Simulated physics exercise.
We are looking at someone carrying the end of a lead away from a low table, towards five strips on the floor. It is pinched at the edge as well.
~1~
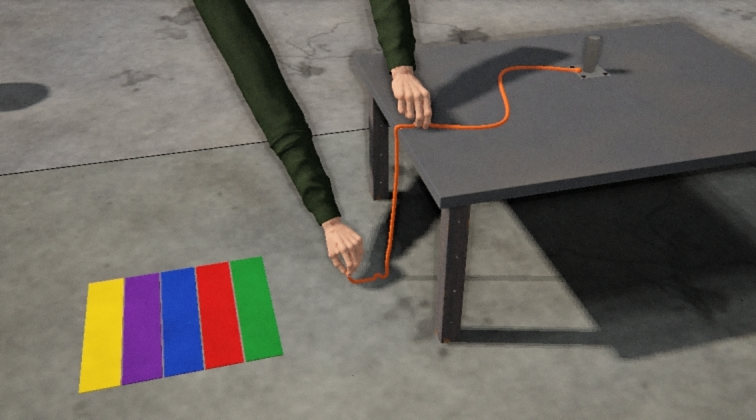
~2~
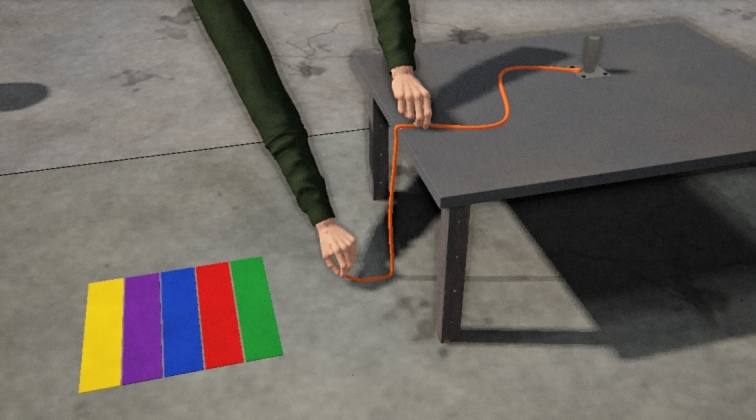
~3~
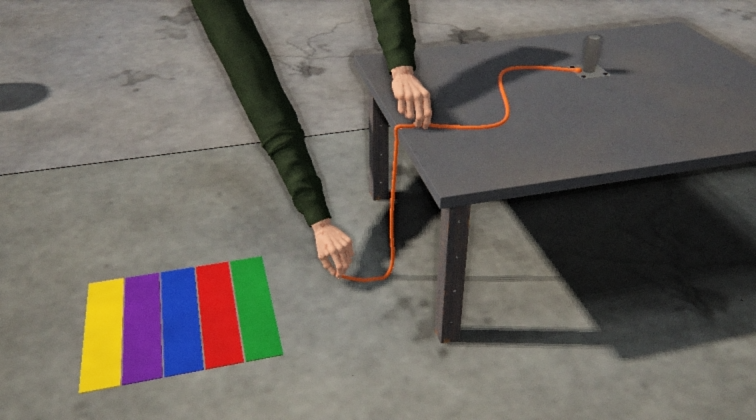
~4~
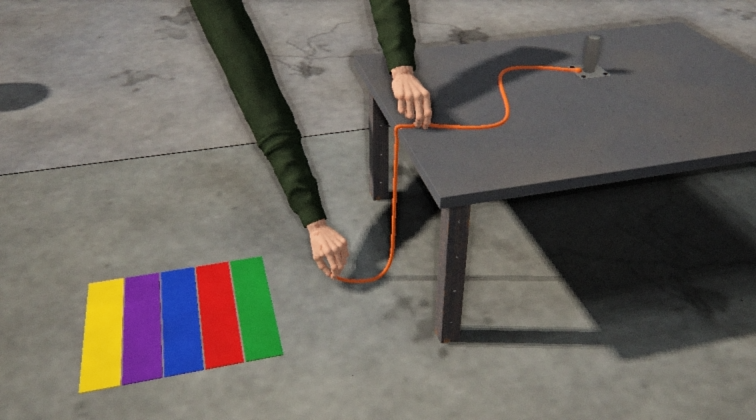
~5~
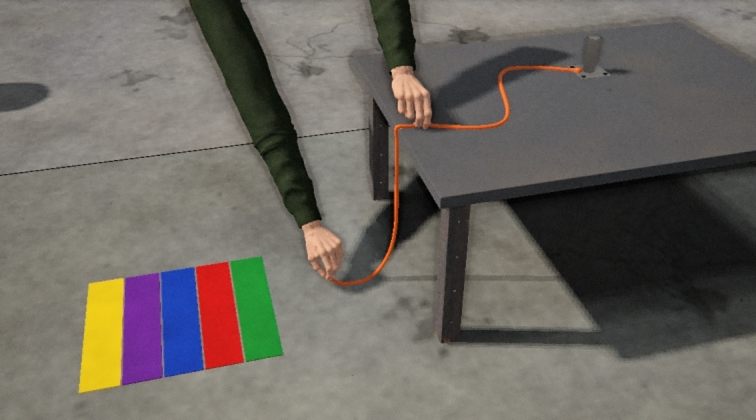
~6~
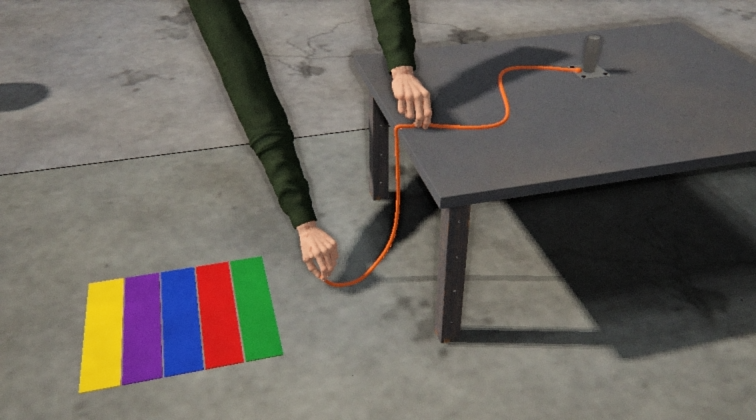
A person's hand slowly drawing the end of an orange cord slightly left, the other hand pinching it at the table edge.
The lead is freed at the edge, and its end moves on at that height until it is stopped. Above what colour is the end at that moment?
The end stops over the purple strip.
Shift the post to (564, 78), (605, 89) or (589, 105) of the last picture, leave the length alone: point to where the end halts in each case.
Try by try, around (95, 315), (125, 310) and (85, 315).
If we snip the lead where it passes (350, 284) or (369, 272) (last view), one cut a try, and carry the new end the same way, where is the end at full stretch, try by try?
Near (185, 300) and (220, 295).
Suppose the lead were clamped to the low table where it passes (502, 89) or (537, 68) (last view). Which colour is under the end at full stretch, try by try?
It would be blue; purple.
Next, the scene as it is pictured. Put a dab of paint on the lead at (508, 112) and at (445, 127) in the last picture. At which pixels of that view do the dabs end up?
The first at (433, 106), the second at (360, 138).
Early on, end near (215, 295); over red.
Midway, end near (165, 303); over blue.
At the end of the slack, end near (136, 308); over purple. It gets as far as the purple strip.
